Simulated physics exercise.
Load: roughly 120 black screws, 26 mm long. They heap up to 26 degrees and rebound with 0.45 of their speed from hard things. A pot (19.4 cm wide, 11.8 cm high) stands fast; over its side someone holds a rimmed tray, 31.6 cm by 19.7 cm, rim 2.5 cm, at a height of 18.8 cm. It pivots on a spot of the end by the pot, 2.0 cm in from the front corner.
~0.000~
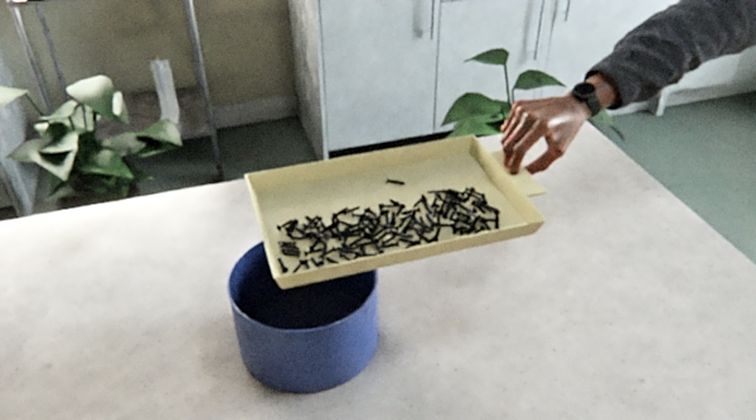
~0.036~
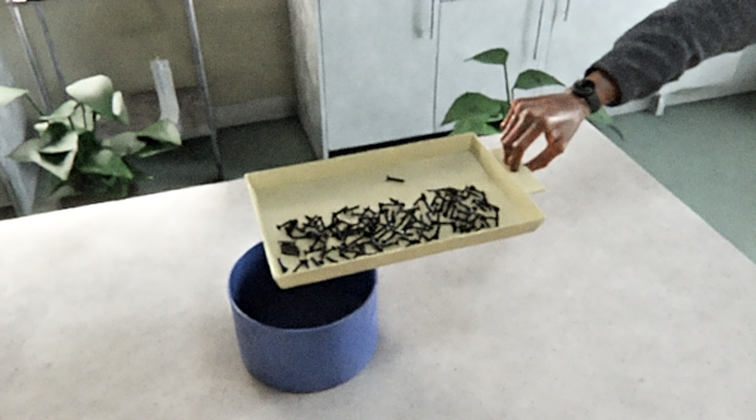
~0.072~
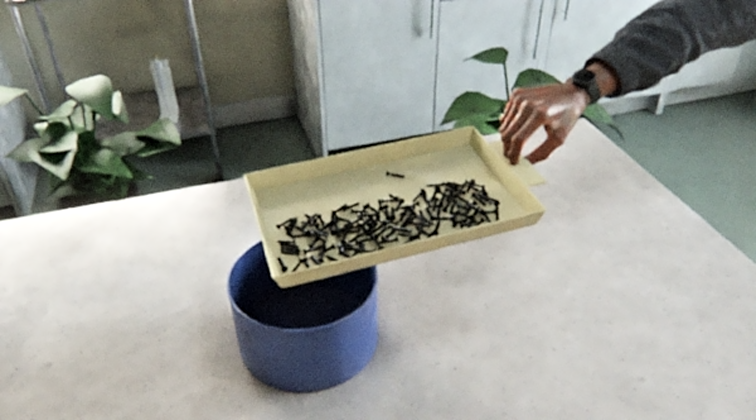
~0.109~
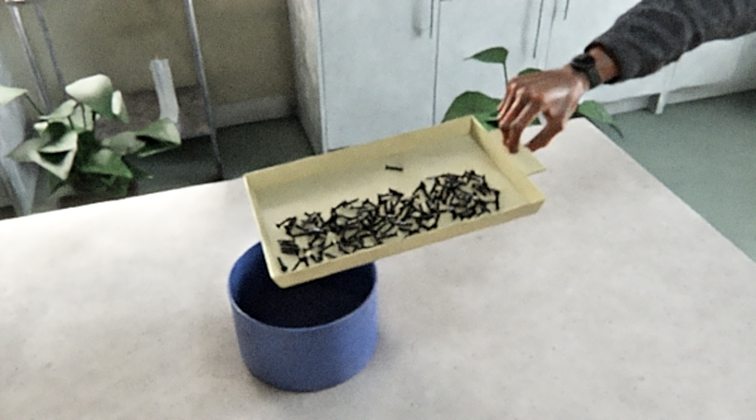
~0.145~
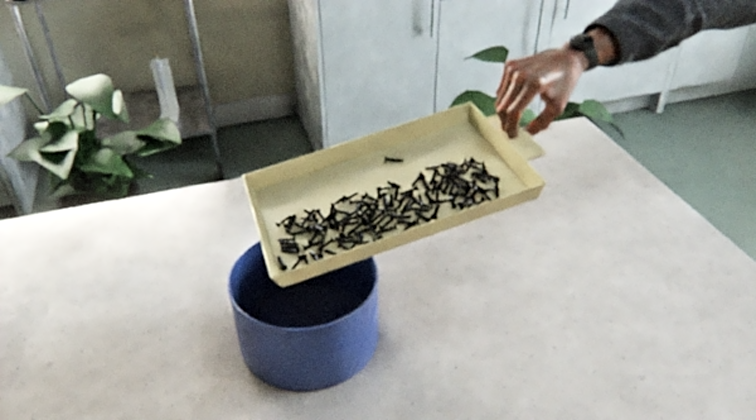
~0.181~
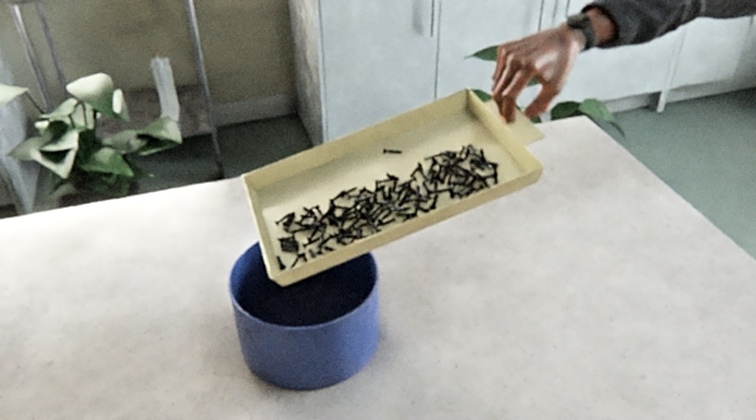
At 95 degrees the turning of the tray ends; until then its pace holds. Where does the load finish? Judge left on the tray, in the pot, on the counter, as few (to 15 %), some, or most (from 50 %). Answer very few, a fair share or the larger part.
Tray very few, pot a fair share, counter the larger part.
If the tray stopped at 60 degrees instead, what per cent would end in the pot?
It would be near 10 per cent.
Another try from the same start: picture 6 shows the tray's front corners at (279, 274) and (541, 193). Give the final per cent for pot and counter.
Pot 0, counter 100.
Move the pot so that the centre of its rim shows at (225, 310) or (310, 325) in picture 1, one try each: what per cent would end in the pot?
About 90 and 25 per cent.
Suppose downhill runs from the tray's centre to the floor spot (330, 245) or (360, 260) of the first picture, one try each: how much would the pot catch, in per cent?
Some 0 and 0 per cent.
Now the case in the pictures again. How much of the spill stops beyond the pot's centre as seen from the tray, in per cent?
Roughly 100 per cent.
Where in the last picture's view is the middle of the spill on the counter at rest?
Near (196, 352).
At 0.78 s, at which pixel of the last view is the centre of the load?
Around (238, 246).
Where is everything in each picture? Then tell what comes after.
In the first frame, tray tilt 0 degrees, front corners at (280, 272) and (537, 217); middle of the pieces at (388, 227); pot at (303, 276).
In the second frame, tray tilt 1 degrees, front corners at (280, 272) and (537, 215); middle of the pieces at (388, 225).
In the third frame, tray tilt 2 degrees, front corners at (279, 271) and (538, 208); middle of the pieces at (387, 222).
In the fourth frame, tray tilt 5 degrees, front corners at (278, 271) and (538, 196), lowest corner left back; middle of the pieces at (387, 217).
In the fifth frame, tray tilt 9 degrees, front corners at (277, 271) and (537, 181), lowest corner left back; middle of the pieces at (386, 210).
In the sixth frame, tray tilt 13 degrees, front corners at (276, 271) and (535, 165), lowest corner left back; middle of the pieces at (385, 203); pot at (304, 273). Its pace works out near 110 degrees a second.
Then, at 0.54 s, tilt 53 degrees; the tray holds 100 %, the pot 0 %.
After 0.78 s, tilt 80 degrees; the tray holds 50 %, the pot 0 %.
After 1.13 s, tilt 95 degrees; the tray holds 0 %, the pot 25 %.
At rest (2.2 s), tray 0 %, pot 25 %, counter 75 %.
